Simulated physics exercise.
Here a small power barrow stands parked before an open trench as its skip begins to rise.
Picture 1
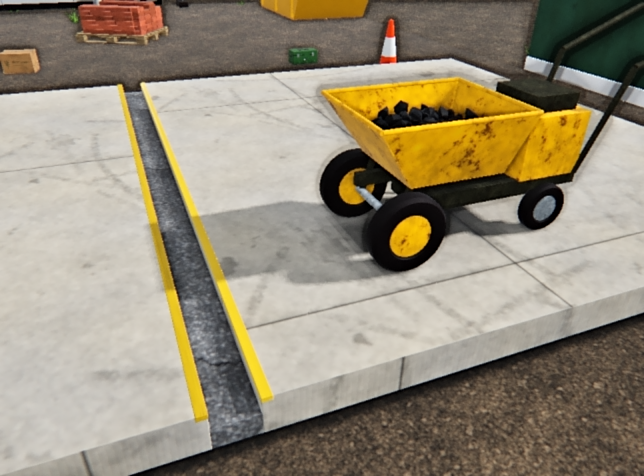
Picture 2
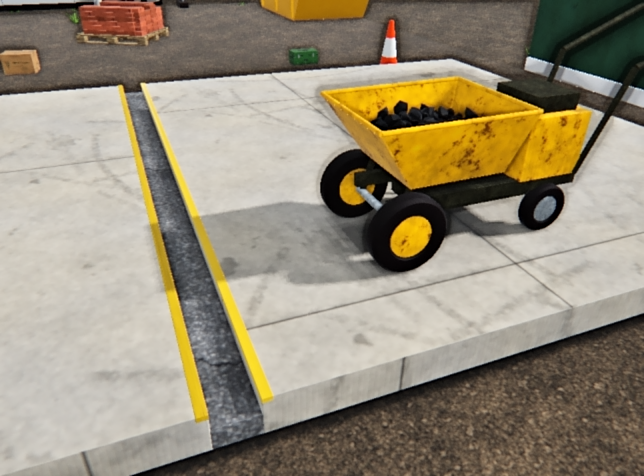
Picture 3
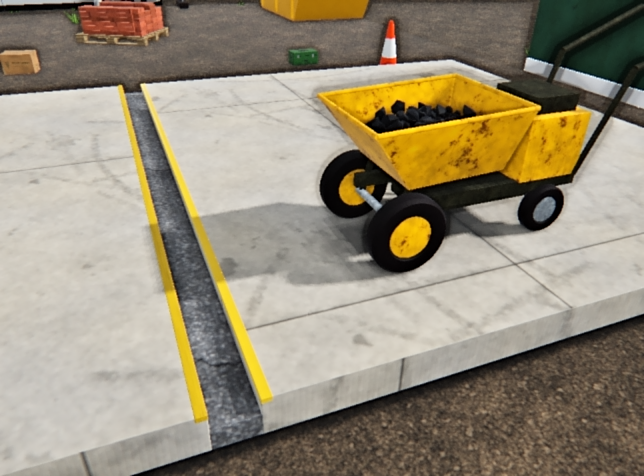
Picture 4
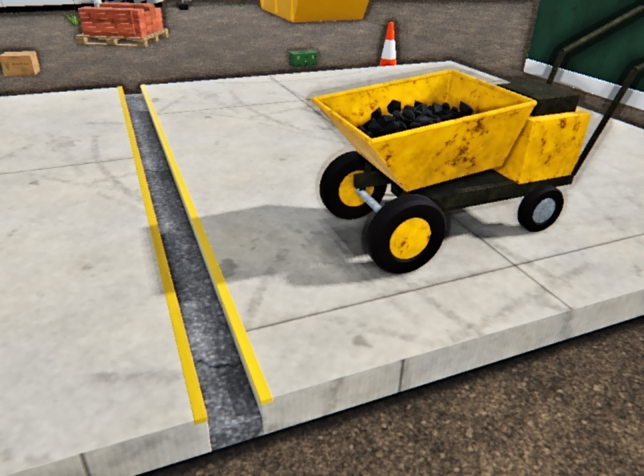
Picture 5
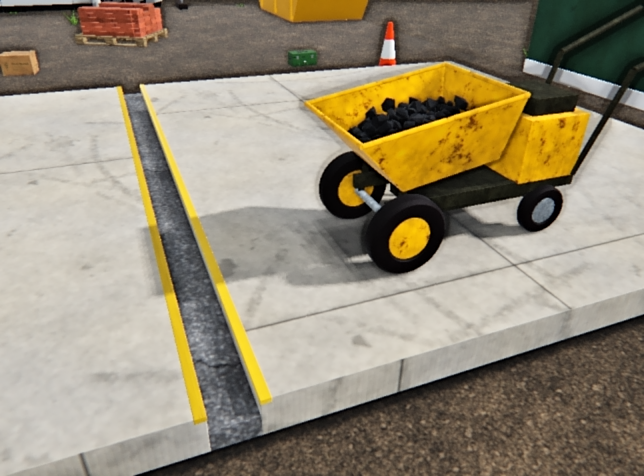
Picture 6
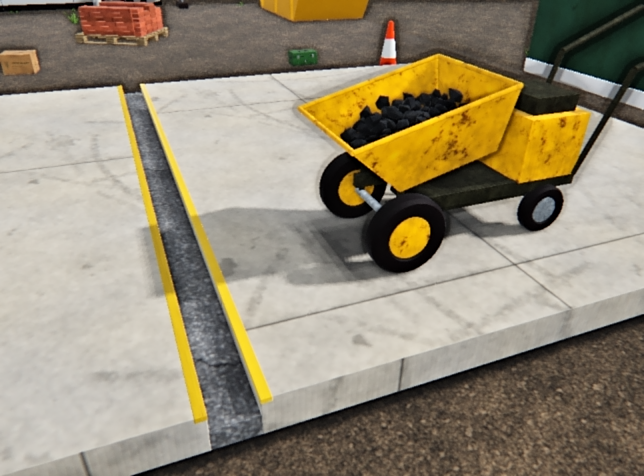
A yellow barrow's skip, loaded with black lumps, slowly tilts forward to the left.
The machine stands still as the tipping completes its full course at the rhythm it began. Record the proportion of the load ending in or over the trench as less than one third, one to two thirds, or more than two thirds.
Proportion recorded: Less than one third.
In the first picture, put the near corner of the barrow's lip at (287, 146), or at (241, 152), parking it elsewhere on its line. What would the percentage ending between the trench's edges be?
First spot: About 40 percent; second spot: About 0 percent.
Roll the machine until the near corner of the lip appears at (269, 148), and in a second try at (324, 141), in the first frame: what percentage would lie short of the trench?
0 and 10 percent, in that order.
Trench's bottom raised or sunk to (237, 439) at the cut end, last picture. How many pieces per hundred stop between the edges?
I'd say roughly 30 in a hundred.
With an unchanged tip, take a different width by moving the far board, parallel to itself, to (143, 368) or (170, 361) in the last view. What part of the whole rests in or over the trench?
First try: About 30 %; second try: About 20 %.
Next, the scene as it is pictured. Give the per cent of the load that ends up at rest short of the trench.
Roughly 55 percent.
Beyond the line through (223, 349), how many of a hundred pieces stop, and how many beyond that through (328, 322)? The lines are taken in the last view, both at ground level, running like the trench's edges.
That's 10 per cent for the first and 70 per cent for the second.
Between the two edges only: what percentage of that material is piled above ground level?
I'd say around 15 percent.
Soon, skip tipped steeply; all in the skip.
A while on, skip tipped steeply; nearly all in the skip; a small part short of the trench.
Towards the end, skip tipped right over; about a quarter in the skip; about half short of the trench; about a quarter in or heaped over the trench.
Finally, skip tipped right over; about a quarter in the skip; about half short of the trench; about a quarter in or heaped over the trench; none beyond it.
